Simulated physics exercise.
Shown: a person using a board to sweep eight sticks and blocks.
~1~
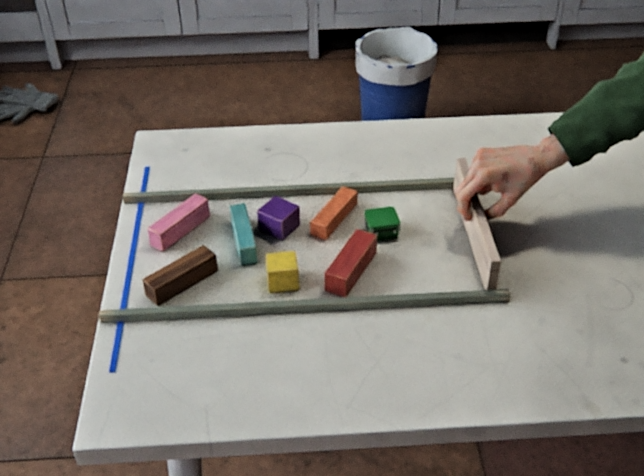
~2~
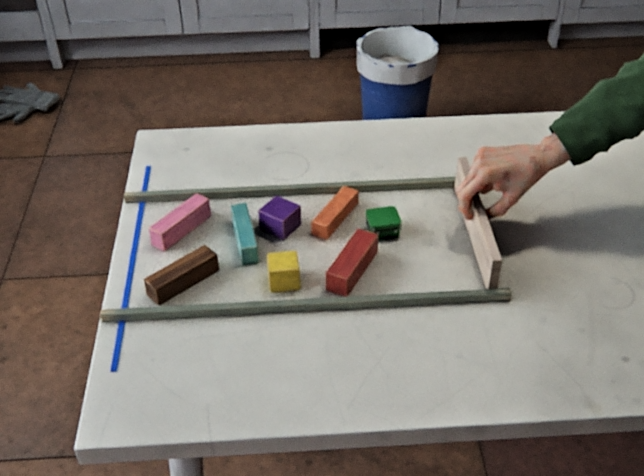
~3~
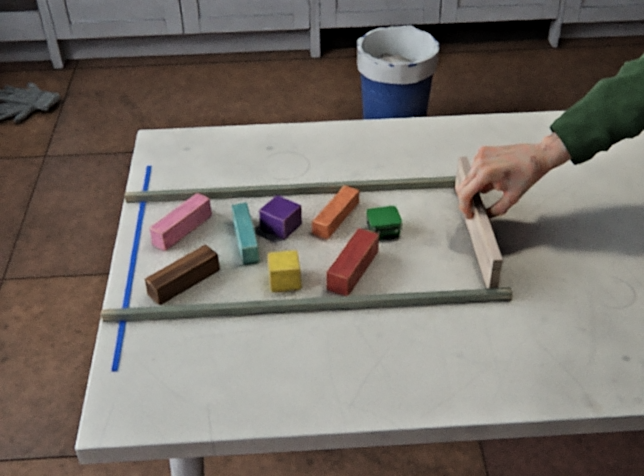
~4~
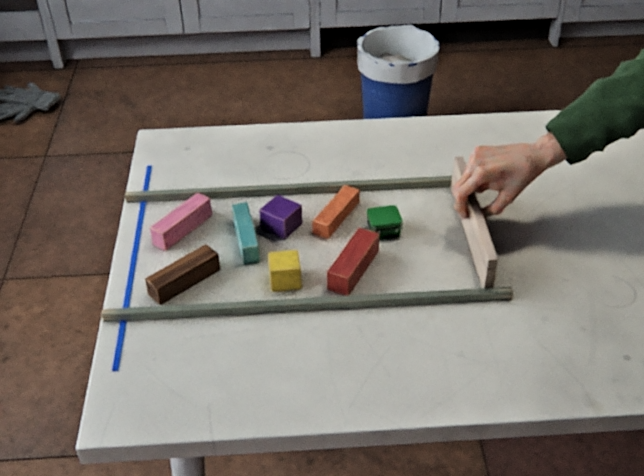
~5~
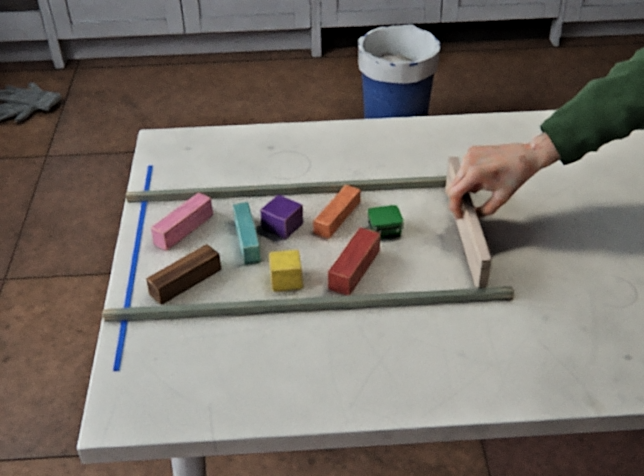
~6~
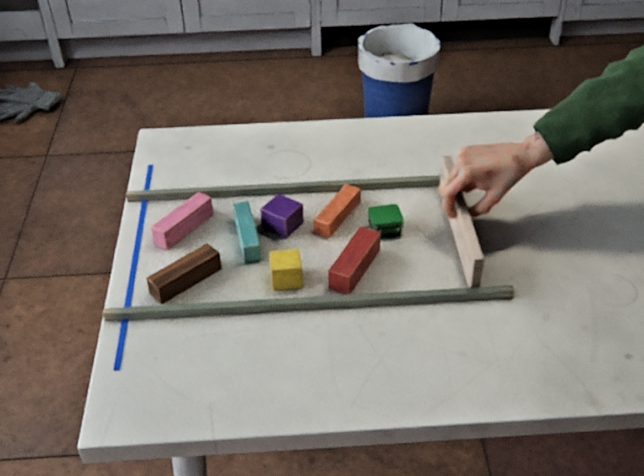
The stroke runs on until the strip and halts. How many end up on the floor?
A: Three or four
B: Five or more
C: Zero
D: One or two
B.
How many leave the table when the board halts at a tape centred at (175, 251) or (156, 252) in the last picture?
In that order 2 and 4.
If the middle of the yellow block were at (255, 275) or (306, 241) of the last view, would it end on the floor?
Goes off the edge; goes off the edge.
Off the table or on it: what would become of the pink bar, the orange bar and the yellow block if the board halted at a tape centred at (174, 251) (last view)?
The pink bar topples off, the orange bar stays put, and the yellow block stays put.
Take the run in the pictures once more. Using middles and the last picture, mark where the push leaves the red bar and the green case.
Same order as the question: First (117, 275), second (120, 239).
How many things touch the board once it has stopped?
2 of them.
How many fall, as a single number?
All told, 6.
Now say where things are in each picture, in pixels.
The first picture shows pink bar (180, 222); brown stick (181, 275); turquoise bar (243, 234); board (475, 222); tape (132, 255).
The second picture shows brown stick (182, 274); board (476, 221).
The third picture shows turquoise bar (245, 232); green case (384, 223).
The fourth picture shows pink bar (182, 221); orange bar (337, 211).
The fifth picture shows brown stick (185, 273); yellow block (286, 270).
The sixth picture shows pink bar (183, 220); brown stick (185, 273); turquoise bar (247, 231); board (460, 219); tape (136, 253).
Soon after, none off yet; pink bar at rest near (183, 220); brown stick at rest near (185, 273); turquoise bar at rest near (247, 231).
Then, none off yet; pink bar moving near (178, 223); brown stick at rest near (185, 273); turquoise bar moved a little near (220, 236).
Further on, none off yet; pink bar tipped well over near (97, 247); brown stick moved about its own width near (110, 281); turquoise bar moved about its own width near (135, 242).
At rest, the number that fall off is five or more; fallen, orange bar, yellow block, purple block, turquoise bar, brown stick and pink bar.
